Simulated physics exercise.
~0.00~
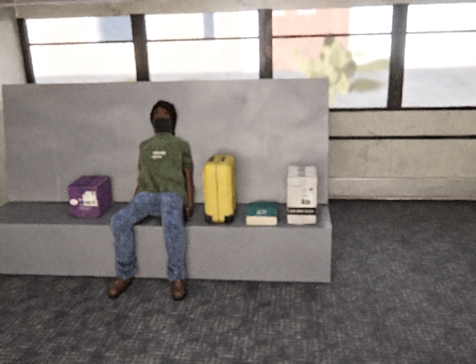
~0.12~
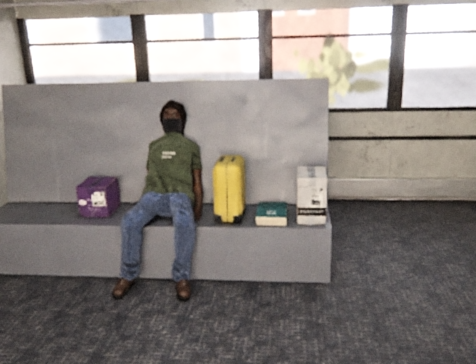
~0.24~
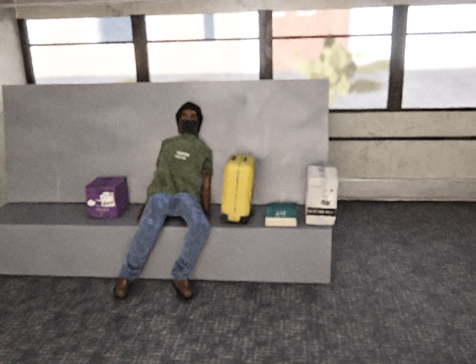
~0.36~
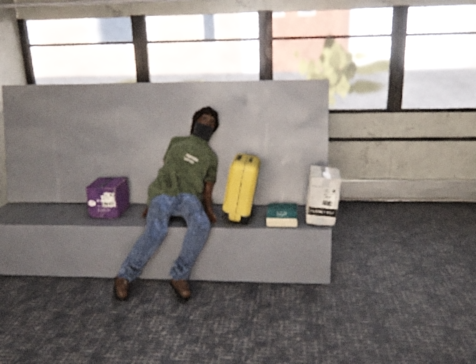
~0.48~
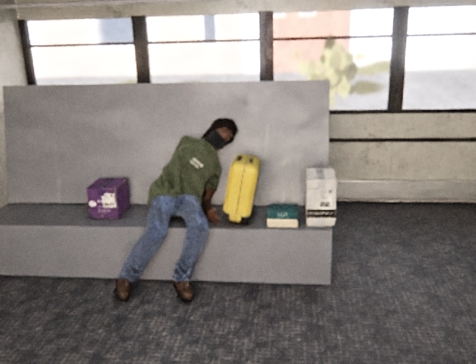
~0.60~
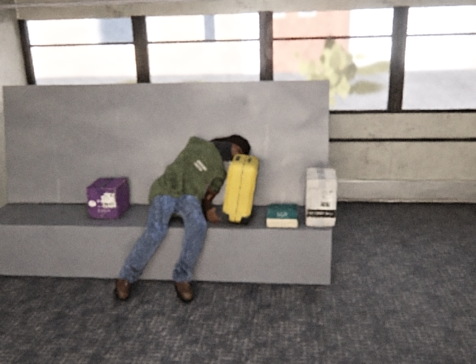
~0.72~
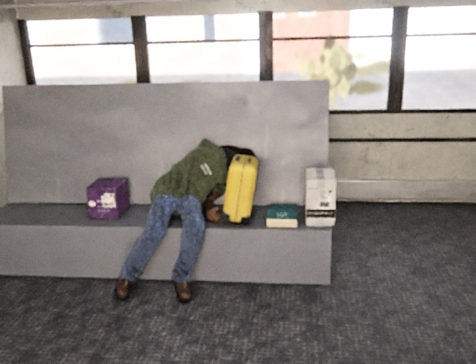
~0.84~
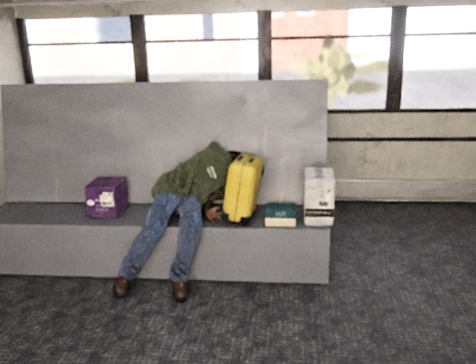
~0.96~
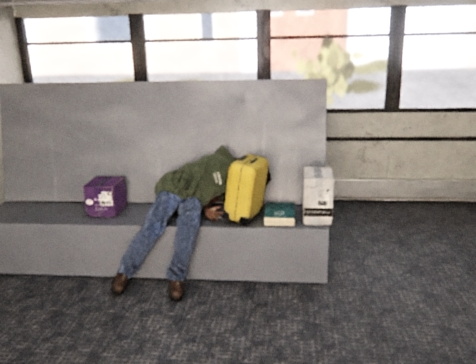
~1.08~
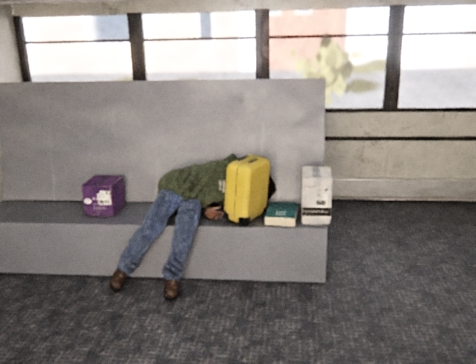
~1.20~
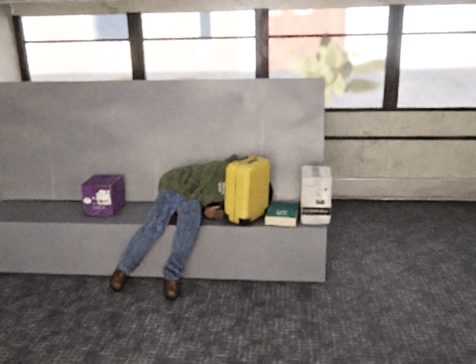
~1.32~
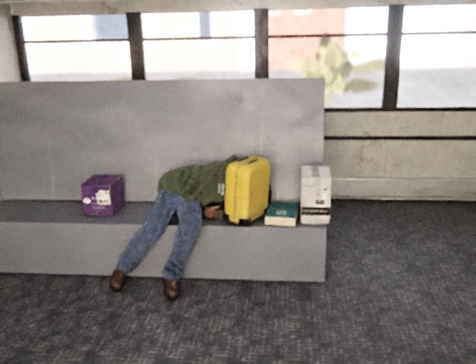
On a long grey bench below a row of windows, a person in a green shirt, jeans and a dark face covering sits slumped between a purple box and an upright yellow suitcase, with a teal box and a white box further right. Person and luggage shift a little to the right along the seat. The white box tips slightly and settles upright, while the suitcase leans. The person's upper body folds limply sideways to the right until the head drops behind the suitcase. The suitcase straightens, and everything comes to rest still on the bench.
